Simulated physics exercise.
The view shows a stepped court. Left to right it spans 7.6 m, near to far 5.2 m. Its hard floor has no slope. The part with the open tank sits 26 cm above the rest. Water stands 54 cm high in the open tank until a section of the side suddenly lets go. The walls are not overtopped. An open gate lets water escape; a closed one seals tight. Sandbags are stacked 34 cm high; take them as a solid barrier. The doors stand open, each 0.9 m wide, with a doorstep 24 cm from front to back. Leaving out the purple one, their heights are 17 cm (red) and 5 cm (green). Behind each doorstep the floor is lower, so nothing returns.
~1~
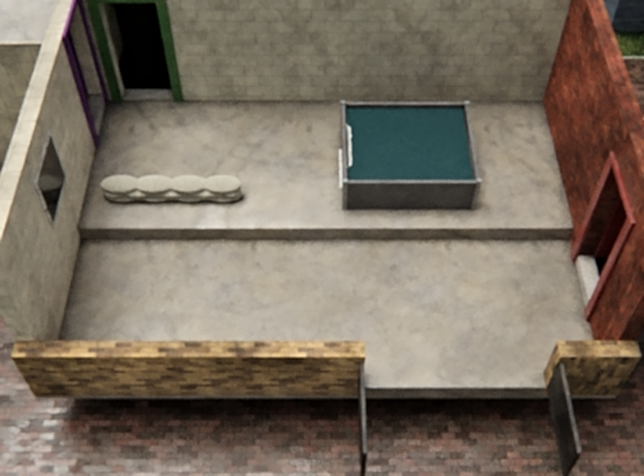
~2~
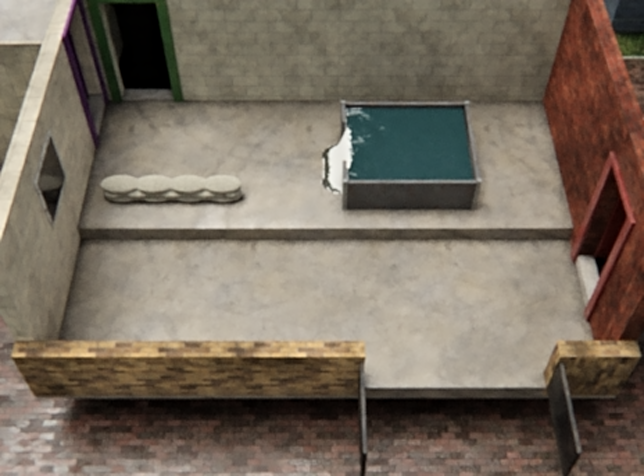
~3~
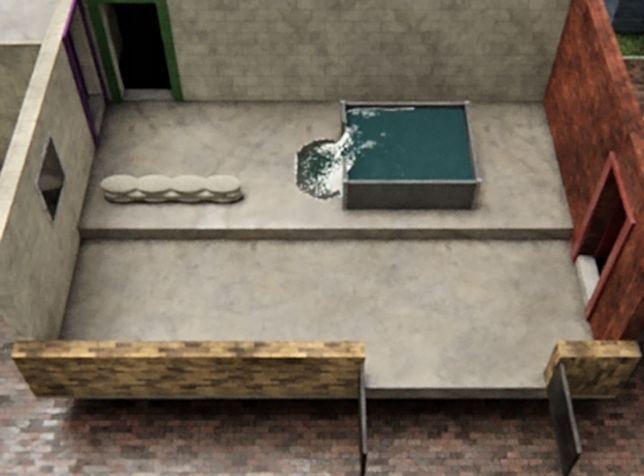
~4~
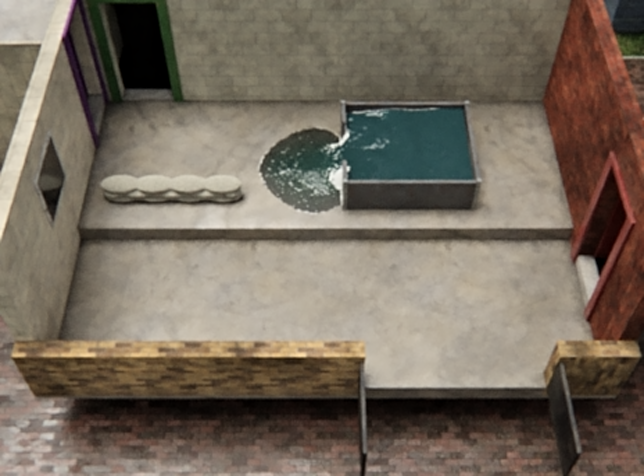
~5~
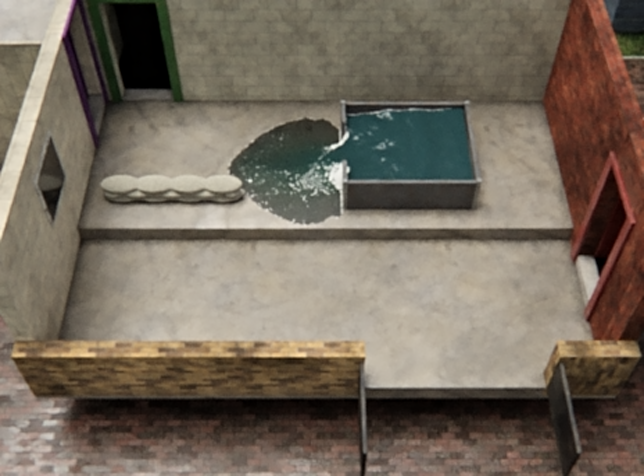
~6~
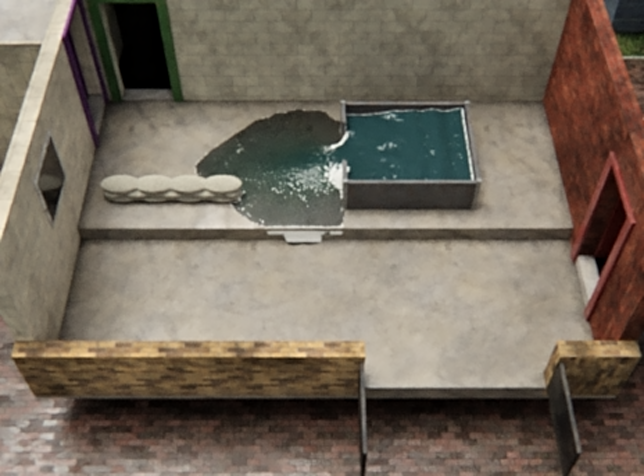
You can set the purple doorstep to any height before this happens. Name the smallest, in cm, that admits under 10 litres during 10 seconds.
Some 20 cm above the ground.
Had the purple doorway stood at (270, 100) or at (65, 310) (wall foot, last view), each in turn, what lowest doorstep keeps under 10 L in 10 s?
About 7.5 and 7.5 cm.
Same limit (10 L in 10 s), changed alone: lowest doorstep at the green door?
Roughly 16 cm at green.
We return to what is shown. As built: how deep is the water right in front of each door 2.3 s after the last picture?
In cm: Purple 24, red 0, green 13.
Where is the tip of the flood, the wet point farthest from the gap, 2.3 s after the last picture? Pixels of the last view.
At about (52, 372).
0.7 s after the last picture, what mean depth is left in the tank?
Roughly 38 cm on average.
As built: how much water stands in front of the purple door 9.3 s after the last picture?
Some 8.5 cm.
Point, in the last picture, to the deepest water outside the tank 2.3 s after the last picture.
At about (103, 120).
Then, 0.7 s after the last picture water covers 25 % of the floor, deepest (30 cm) near (336, 167); it has not reached the purple door.
Then, 2.3 s after the last picture water covers 40 % of the floor, deepest (26 cm) near (103, 120); 24 cm at the purple door, 1 litre in over its 25 cm doorstep.
Then, 9.3 s after the last picture water covers 70 % of the floor, deepest (10 cm) near (106, 106); 9 cm at the purple door, 2 litres in over its 25 cm doorstep.
At the purple door as built, the water peaked near 27 cm, 2.1 s after the last picture.
Run again over the same 10 s with other heights there, 18 litres in over 18 cm, 3 litres over 24 cm. The limit of 10 litres is kept from about 20 cm up.
